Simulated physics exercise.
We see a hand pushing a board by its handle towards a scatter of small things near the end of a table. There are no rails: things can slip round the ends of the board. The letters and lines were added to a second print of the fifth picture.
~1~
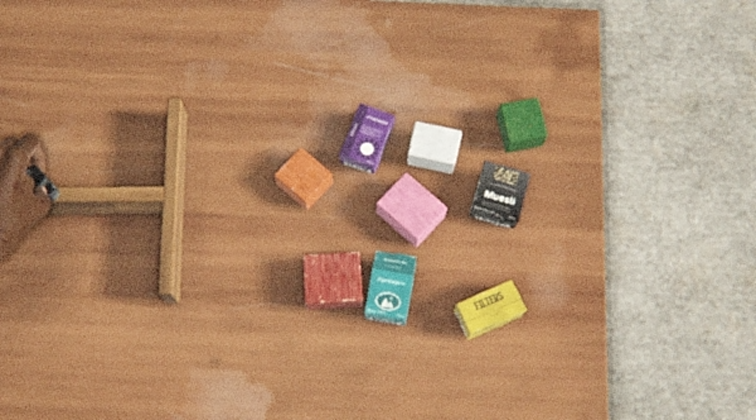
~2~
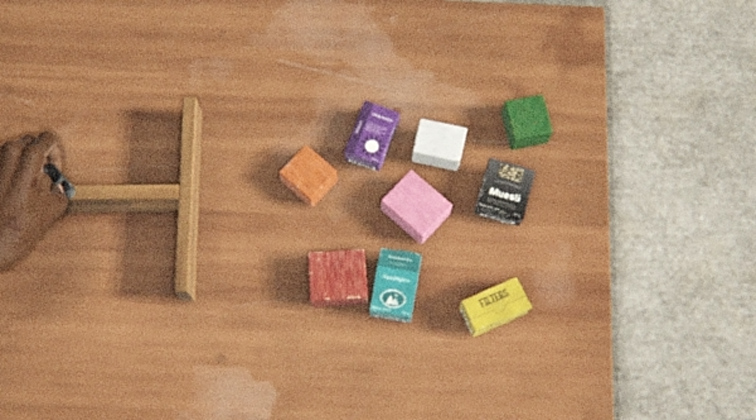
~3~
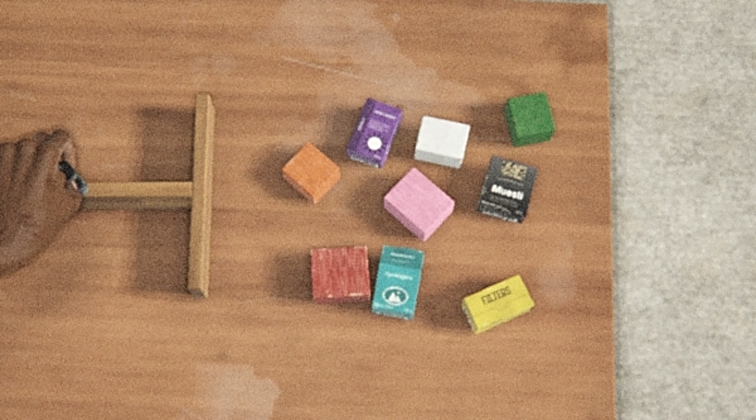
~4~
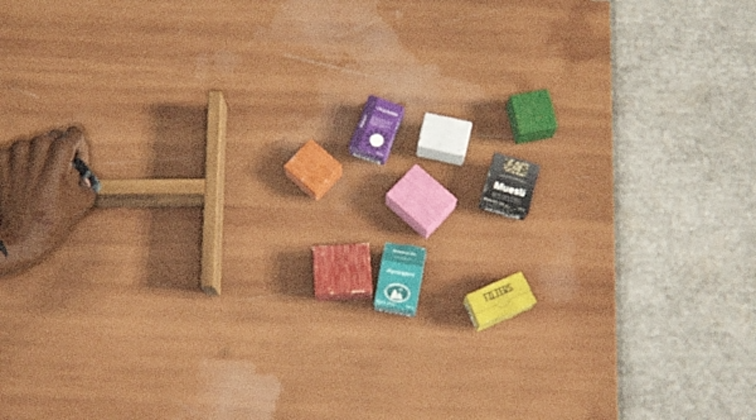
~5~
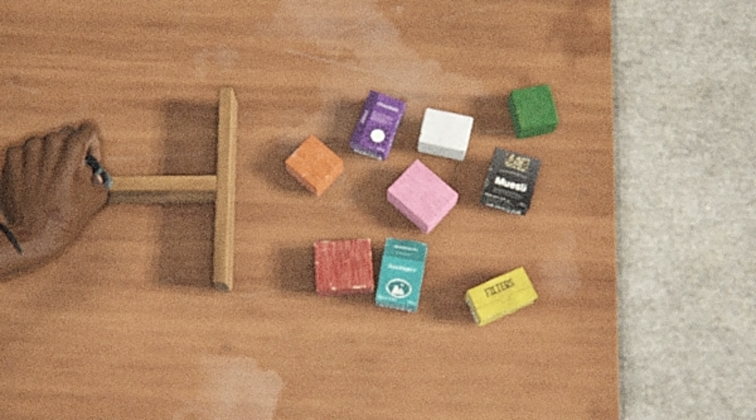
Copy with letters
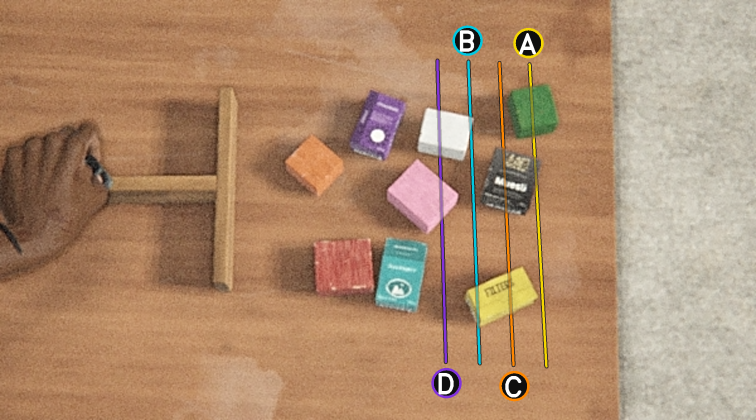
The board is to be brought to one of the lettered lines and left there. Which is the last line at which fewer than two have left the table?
It should halt at C.
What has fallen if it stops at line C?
The yellow box.
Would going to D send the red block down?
No.
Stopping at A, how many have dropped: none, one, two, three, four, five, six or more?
In all, three.
On the copy, A at (538, 209); B at (474, 207); C at (506, 208); D at (441, 205).
On C. First, board (325, 186); turquoise box (410, 275); red block (361, 269).
Then, board (427, 191); yellow box (570, 306); black packet (531, 186).
Finally, board (505, 194); yellow box over the edge; black packet (595, 186); one fallen.
By contrast, A drops three; B is within the limit but short; D is within the limit but short.
